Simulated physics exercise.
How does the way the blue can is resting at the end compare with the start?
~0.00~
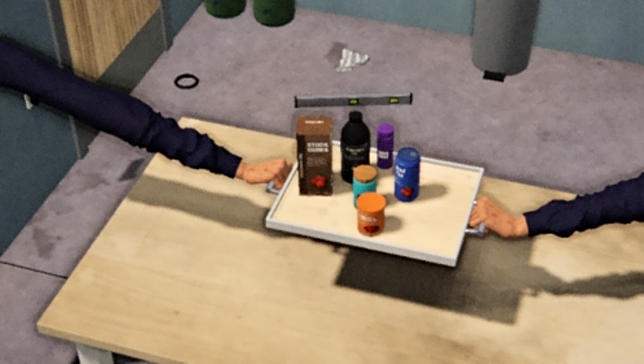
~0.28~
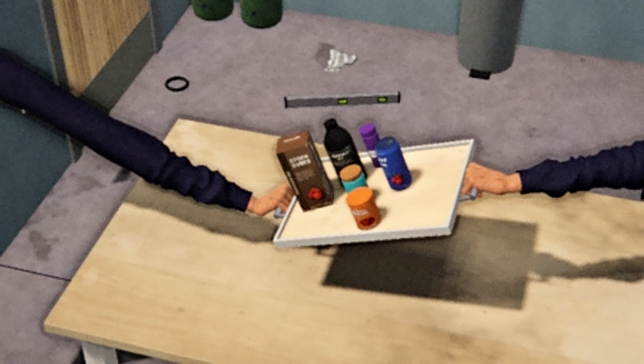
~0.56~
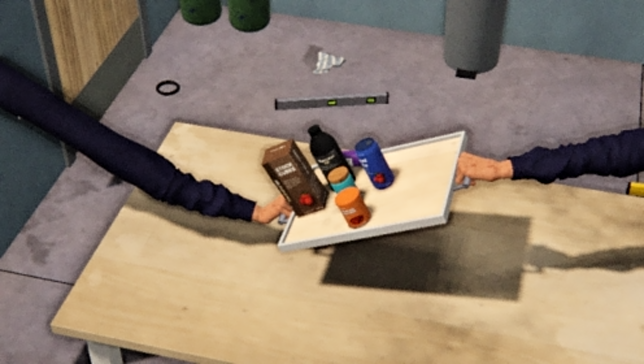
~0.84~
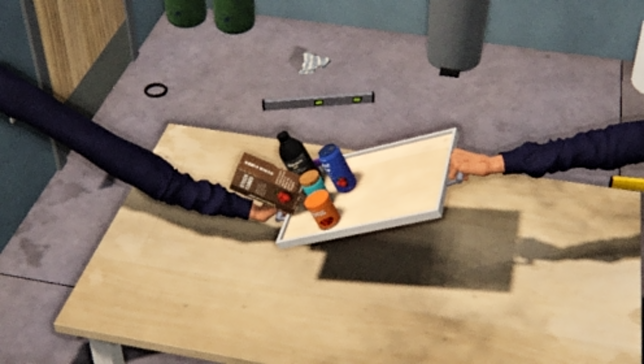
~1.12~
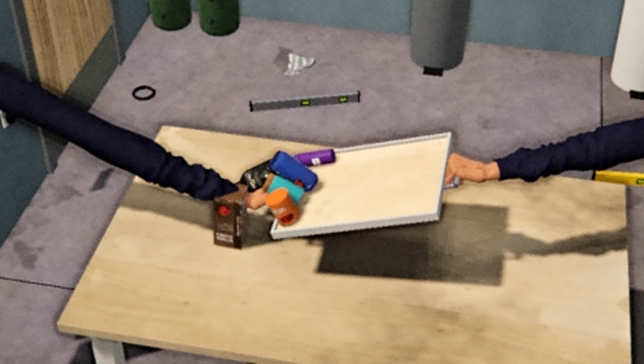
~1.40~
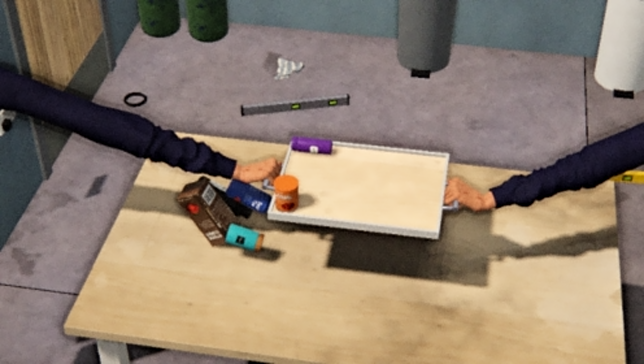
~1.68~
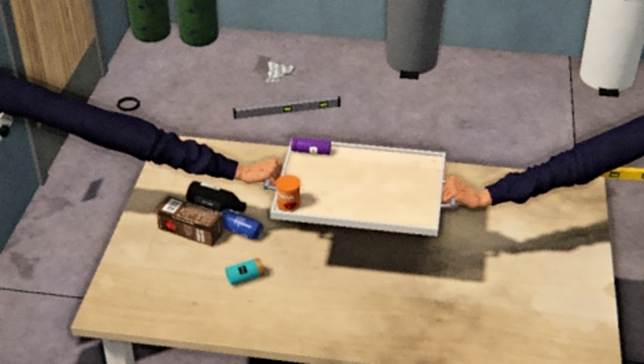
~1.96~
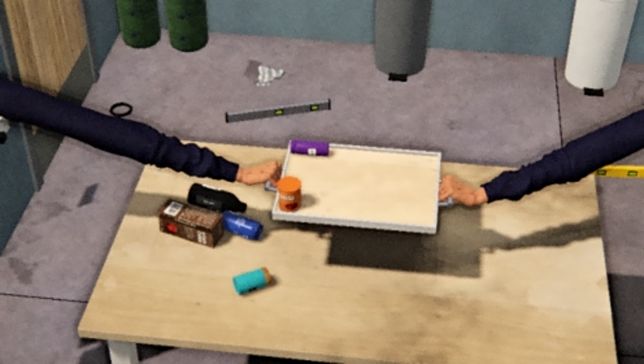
At the start the blue can stands upright on the tray, but at the end it lies on its side on the table.
